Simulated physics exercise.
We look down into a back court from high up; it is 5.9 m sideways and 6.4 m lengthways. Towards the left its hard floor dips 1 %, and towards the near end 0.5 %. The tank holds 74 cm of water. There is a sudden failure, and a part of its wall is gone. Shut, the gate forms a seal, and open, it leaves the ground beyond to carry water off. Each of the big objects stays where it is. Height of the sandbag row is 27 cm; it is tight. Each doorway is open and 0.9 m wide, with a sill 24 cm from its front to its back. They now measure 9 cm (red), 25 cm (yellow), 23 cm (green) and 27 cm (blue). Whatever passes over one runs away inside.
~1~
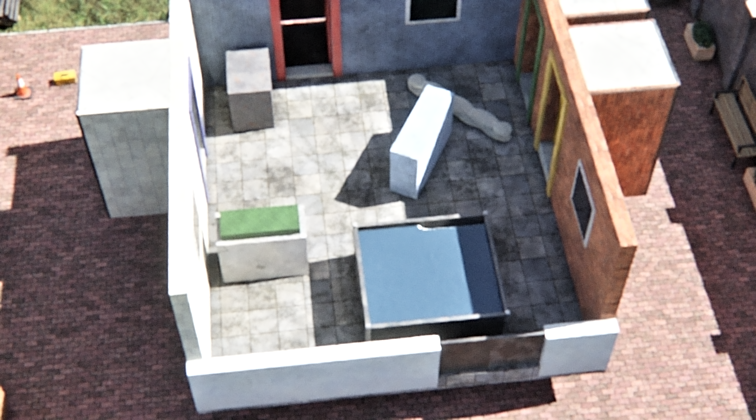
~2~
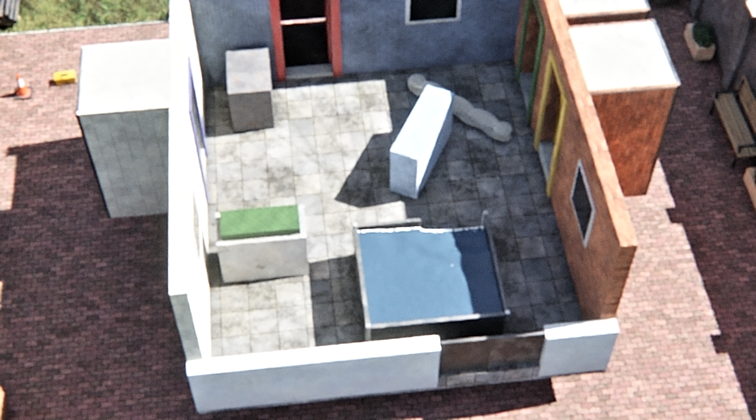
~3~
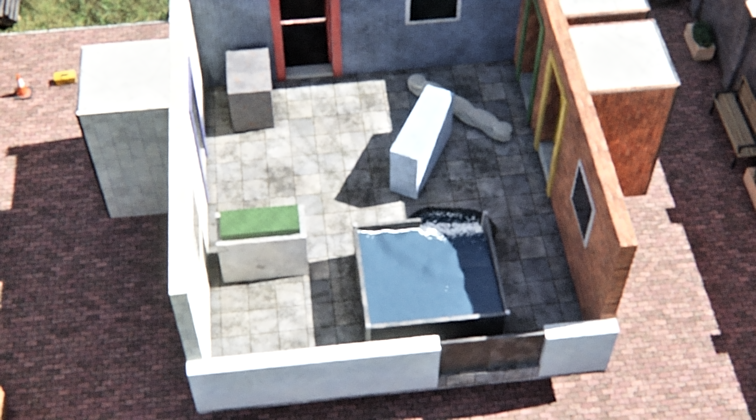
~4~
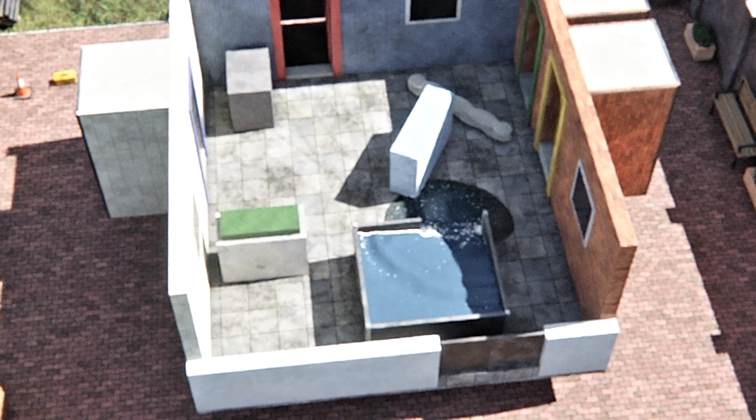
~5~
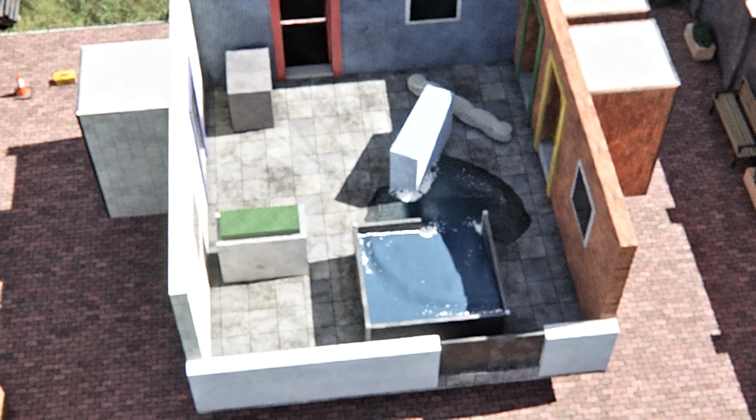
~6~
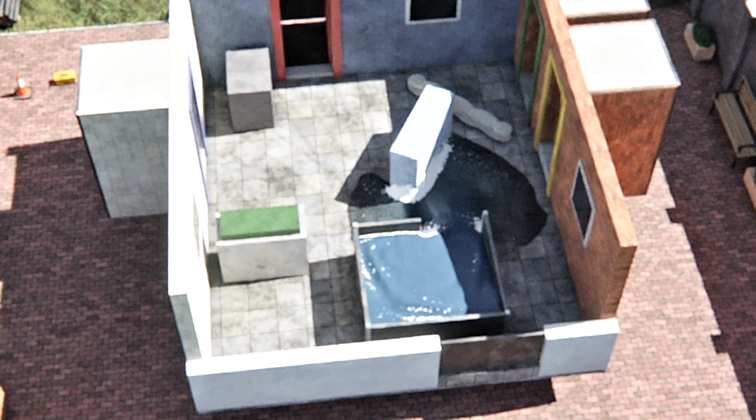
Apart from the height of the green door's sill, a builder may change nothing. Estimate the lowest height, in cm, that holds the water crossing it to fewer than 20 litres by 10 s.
My estimate is 9 cm.
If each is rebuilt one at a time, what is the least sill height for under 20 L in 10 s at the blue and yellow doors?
About 8.5 cm at blue and 21 cm at yellow.
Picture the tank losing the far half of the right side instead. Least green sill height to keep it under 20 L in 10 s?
About 8.0 centimetres.
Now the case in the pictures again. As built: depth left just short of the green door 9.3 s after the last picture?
About 8.0 centimetres.
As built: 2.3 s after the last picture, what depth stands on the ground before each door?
In cm - red: 9, yellow: 22, green: 9, blue: 7.
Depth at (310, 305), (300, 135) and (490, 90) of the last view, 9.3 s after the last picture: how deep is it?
Close to 4, 8 and 6 cm deep.
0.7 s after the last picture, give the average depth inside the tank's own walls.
It averages close to 50 centimetres.
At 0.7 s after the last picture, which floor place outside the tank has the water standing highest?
Look close to (476, 131).
Then, 0.7 s after the last picture water covers 25 % of the floor, deepest (53 cm) near (476, 131); it has not reached the green door.
Then, 2.3 s after the last picture water covers 60 % of the floor, deepest (34 cm) near (487, 137); 9 cm at the green door, 0 litres in over its 23 cm sill.
Then, 9.3 s after the last picture water covers 95 % of the floor, deepest (16 cm) near (224, 387); 8 cm at the green door, 0 litres in over its 23 cm sill.
At the green door as built, the water peaked near 13 cm, 5.7 s after the last picture.
With a sill of 7.5 cm, 33 litres would have come in within the 10 s; with 10.5 cm, 10 litres. So under 20 litres takes about 9 cm.
